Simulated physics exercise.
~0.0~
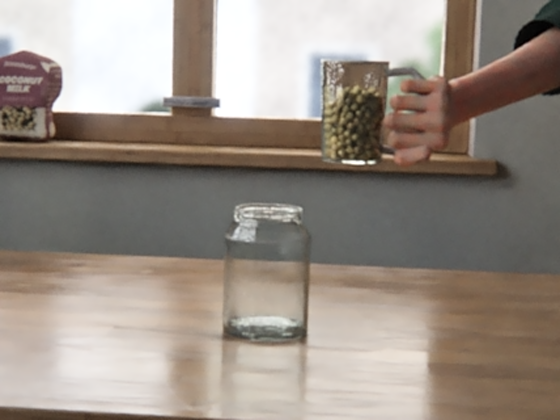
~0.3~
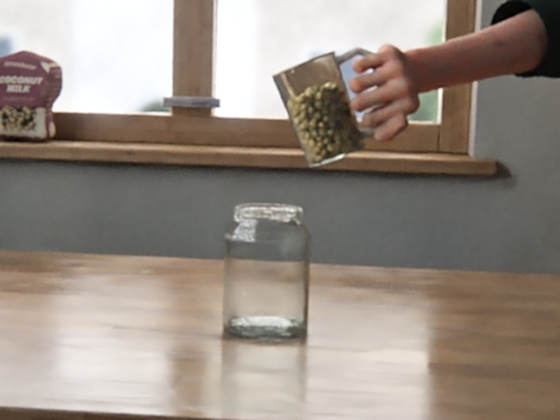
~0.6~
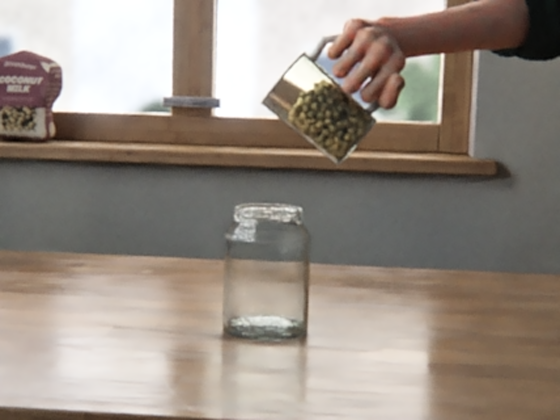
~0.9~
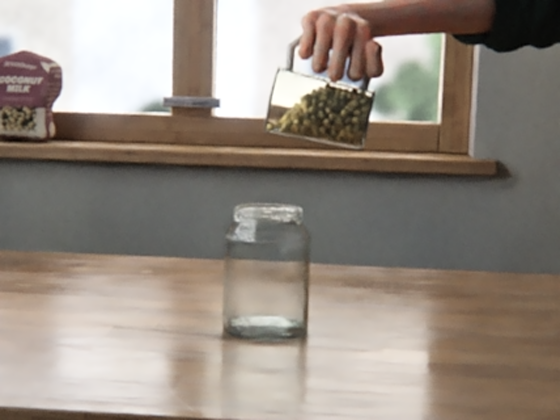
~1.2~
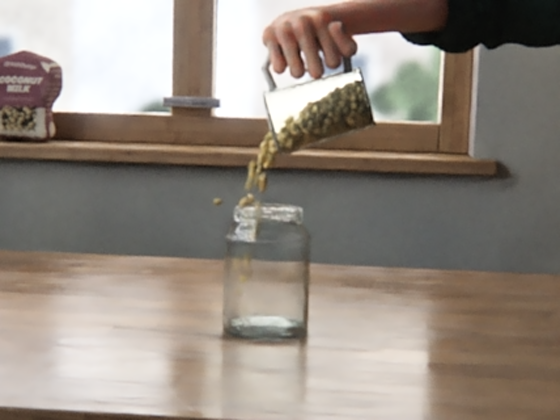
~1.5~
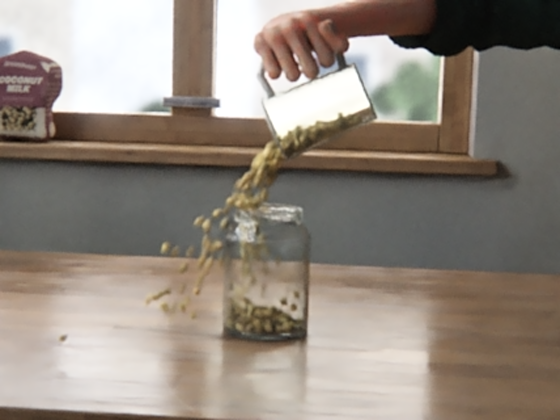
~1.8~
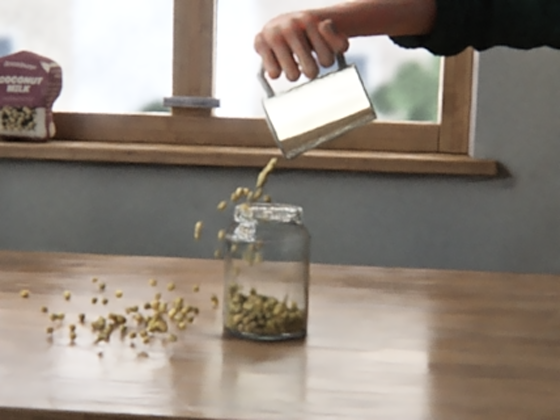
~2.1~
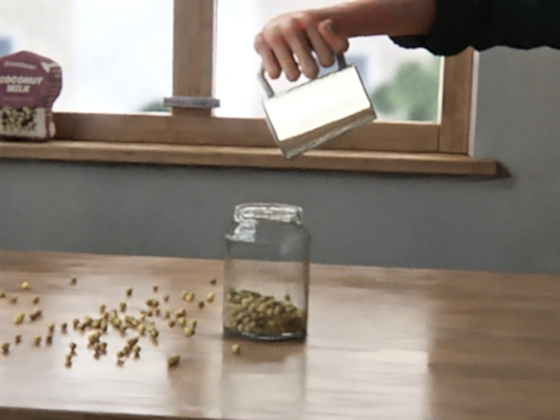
The footage shows a hand moving a clear cup of greenish soya beans left above a glass jar on a wooden table, then tipping it until the beans pour out. Many land in the jar while others scatter leftward across the table, leaving the cup looking empty.
